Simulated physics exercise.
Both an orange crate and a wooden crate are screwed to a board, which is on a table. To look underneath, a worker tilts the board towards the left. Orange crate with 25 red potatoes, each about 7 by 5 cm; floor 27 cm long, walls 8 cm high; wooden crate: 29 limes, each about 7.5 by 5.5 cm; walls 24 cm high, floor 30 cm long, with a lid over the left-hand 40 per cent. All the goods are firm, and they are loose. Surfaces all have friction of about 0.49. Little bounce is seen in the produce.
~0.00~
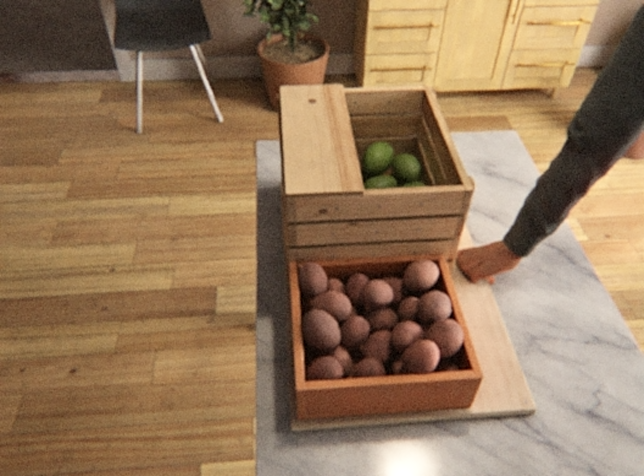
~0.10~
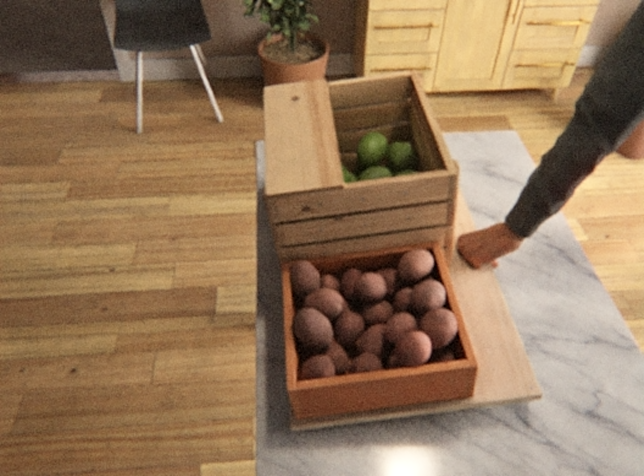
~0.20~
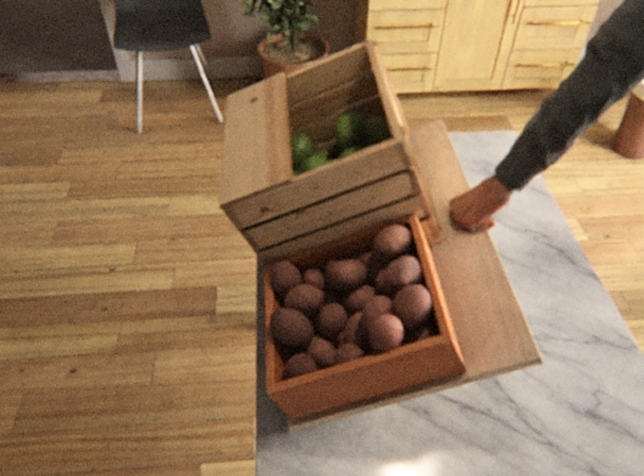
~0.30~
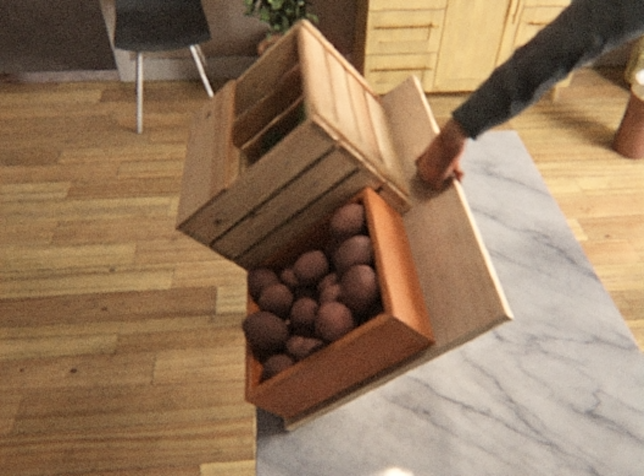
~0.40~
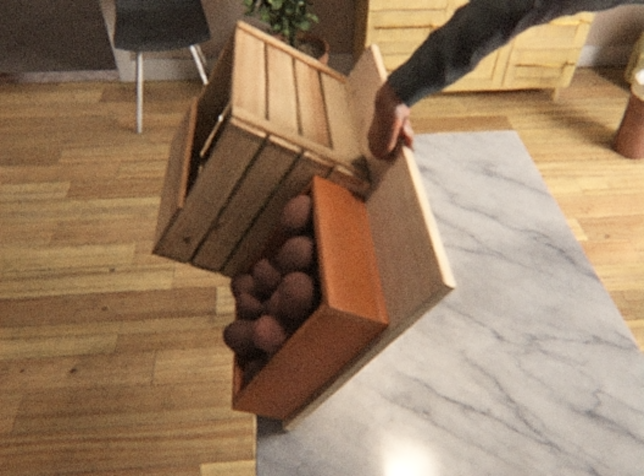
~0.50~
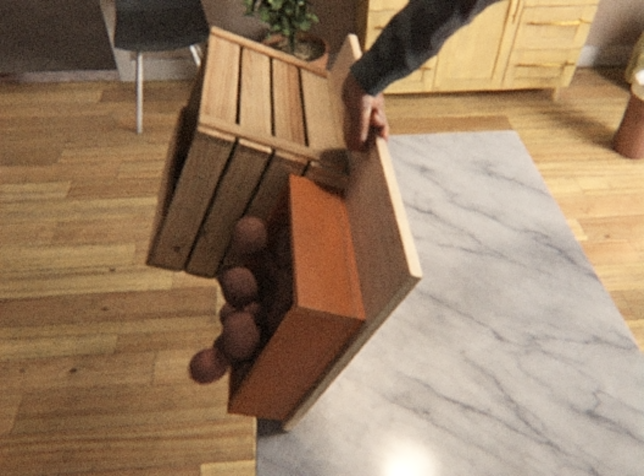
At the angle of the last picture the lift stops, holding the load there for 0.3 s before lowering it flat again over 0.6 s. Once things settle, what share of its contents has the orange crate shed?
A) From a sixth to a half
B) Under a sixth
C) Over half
(A) From a sixth to a half.
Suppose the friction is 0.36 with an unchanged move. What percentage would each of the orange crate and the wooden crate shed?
In that case the orange crate sheds 40 per cent, while the wooden crate sheds 0 per cent.
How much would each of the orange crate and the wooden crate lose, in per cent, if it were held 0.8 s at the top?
Orange crate: 40%, wooden crate: 0%.
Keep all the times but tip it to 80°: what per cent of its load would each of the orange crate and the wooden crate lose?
Then orange crate 60 %, wooden crate 0 %.
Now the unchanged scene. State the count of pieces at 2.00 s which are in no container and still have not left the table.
The number is some 0.
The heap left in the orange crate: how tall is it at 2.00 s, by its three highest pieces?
Roughly 10 centimetres.
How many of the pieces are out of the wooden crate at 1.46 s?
The wooden crate is at around 0.
After 0.74 s, tilt 66°; 6 of 25 out of the orange crate and 0 of 29 out of the wooden crate.
After 1.04 s, tilt 43°; 8 of 25 out of the orange crate and 0 of 29 out of the wooden crate.
After 1.46 s, tilt 0°; 8 of 25 out of the orange crate and 0 of 29 out of the wooden crate.
When it is over (at 2.00 s), 8 of 25 out of the orange crate and 0 of 29 out of the wooden crate. Asked share, 8 of 25, 32 per cent.
